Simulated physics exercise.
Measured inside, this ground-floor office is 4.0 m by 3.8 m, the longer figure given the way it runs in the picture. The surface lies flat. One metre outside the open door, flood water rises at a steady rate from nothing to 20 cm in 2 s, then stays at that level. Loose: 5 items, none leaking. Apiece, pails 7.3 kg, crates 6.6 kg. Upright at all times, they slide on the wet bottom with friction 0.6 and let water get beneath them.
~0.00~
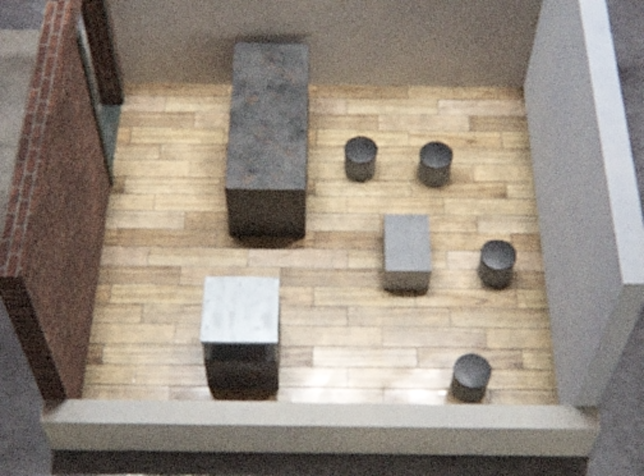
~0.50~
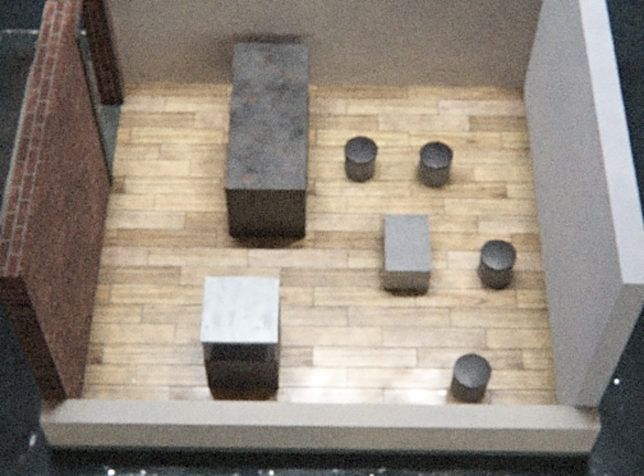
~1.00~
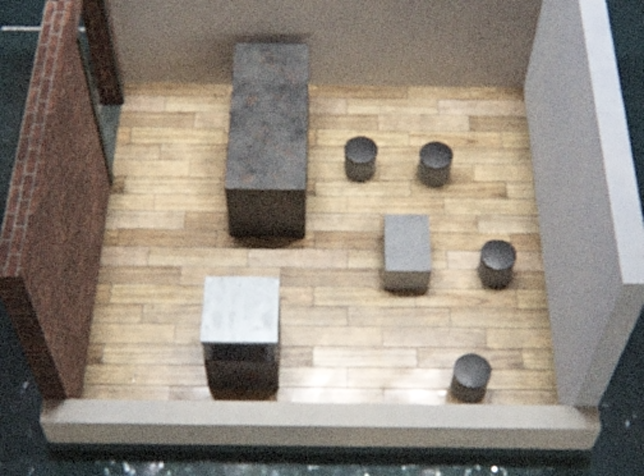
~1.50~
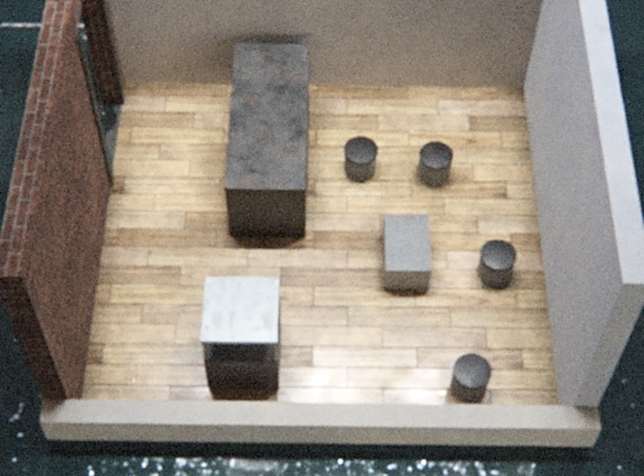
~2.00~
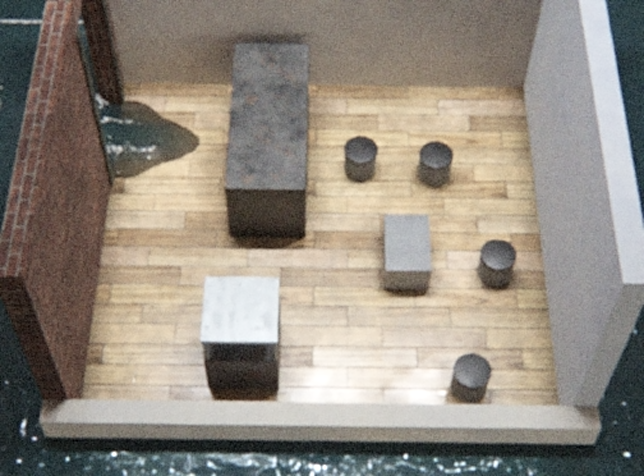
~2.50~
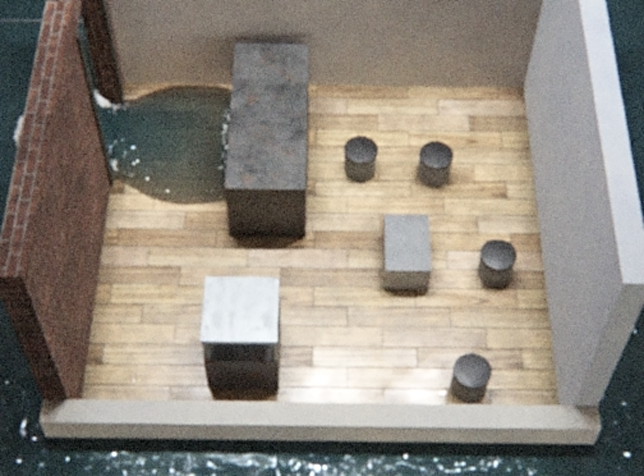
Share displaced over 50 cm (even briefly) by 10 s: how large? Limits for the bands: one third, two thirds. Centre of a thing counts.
Band: Bottom, under one third.
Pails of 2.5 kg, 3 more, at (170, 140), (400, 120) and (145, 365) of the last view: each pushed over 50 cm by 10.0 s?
Respectively, higher, lower and higher.
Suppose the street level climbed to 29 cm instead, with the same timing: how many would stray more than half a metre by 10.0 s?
Then it comes to 3.
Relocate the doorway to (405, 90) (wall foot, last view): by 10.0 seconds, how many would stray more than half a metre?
The answer would then be 4.
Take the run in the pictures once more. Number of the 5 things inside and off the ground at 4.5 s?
0.
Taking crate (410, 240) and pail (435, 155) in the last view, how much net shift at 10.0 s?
Respectively 5 and 0 cm.
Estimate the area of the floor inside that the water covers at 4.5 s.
About 6.5 m2.
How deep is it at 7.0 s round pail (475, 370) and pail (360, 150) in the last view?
Depth approx. 1 cm / 1 cm.
After 3.5 s 0 of 5 are over 50 cm from their spots; 0 afloat.
After 4.5 s 0 of 5 are over 50 cm from their spots; 0 afloat.
After 7.0 s 0 of 5 are over 50 cm from their spots; 0 afloat.
After 10.0 s 0 of 5 are over 50 cm from their spots, and 0 have been at some point; 1 afloat.
